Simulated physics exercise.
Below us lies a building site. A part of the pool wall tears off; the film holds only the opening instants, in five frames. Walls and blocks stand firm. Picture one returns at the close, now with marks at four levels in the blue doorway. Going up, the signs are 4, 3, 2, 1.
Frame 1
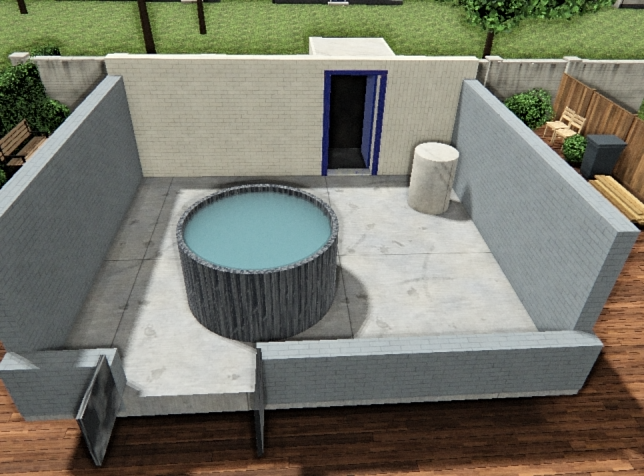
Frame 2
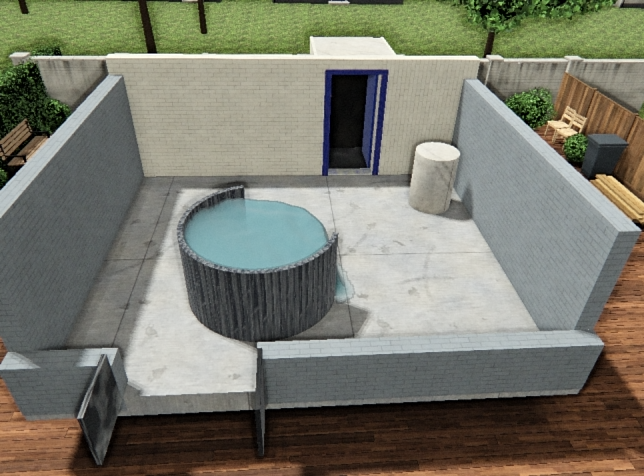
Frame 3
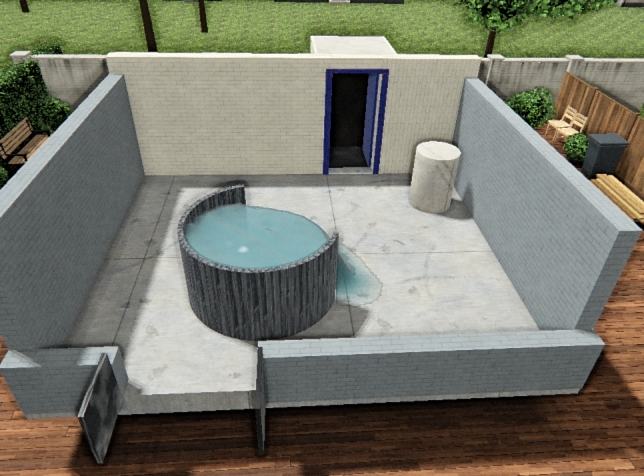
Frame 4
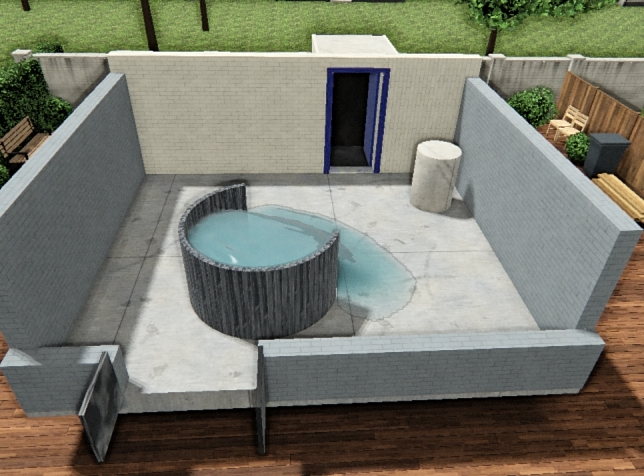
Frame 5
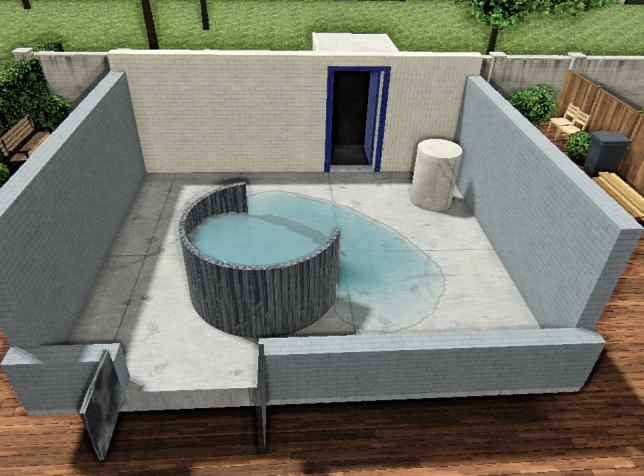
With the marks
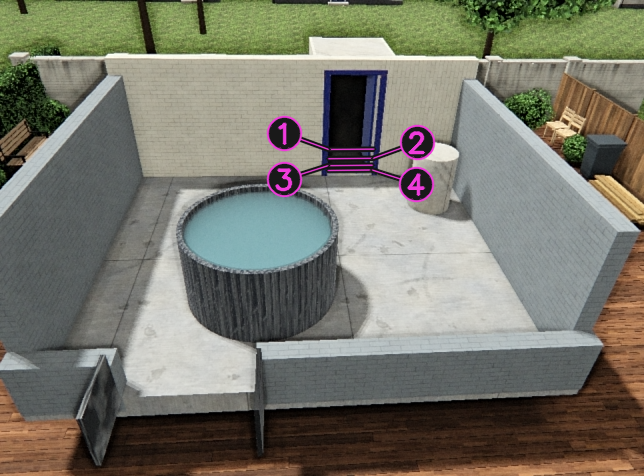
Water pouring from a round pool as its far side opens, spreading across the walled concrete yard toward the right.
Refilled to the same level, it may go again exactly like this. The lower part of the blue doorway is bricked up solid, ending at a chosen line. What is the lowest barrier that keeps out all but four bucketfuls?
Go for 2.
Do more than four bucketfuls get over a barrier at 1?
No.
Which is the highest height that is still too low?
3.
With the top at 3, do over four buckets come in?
Yes, it does.
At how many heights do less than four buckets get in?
Two of the four.
On the marked copy, 1 at (351, 149); 2 at (350, 158); 3 at (350, 165); 4 at (350, 170); from the bottom up 4, 3, 2, 1.
With 1, nothing gets over.
With 2, a splash gets over, under a bucket.
With 3, about 10 bucketfuls get in.
With 4, dozens of bucketfuls pour in.
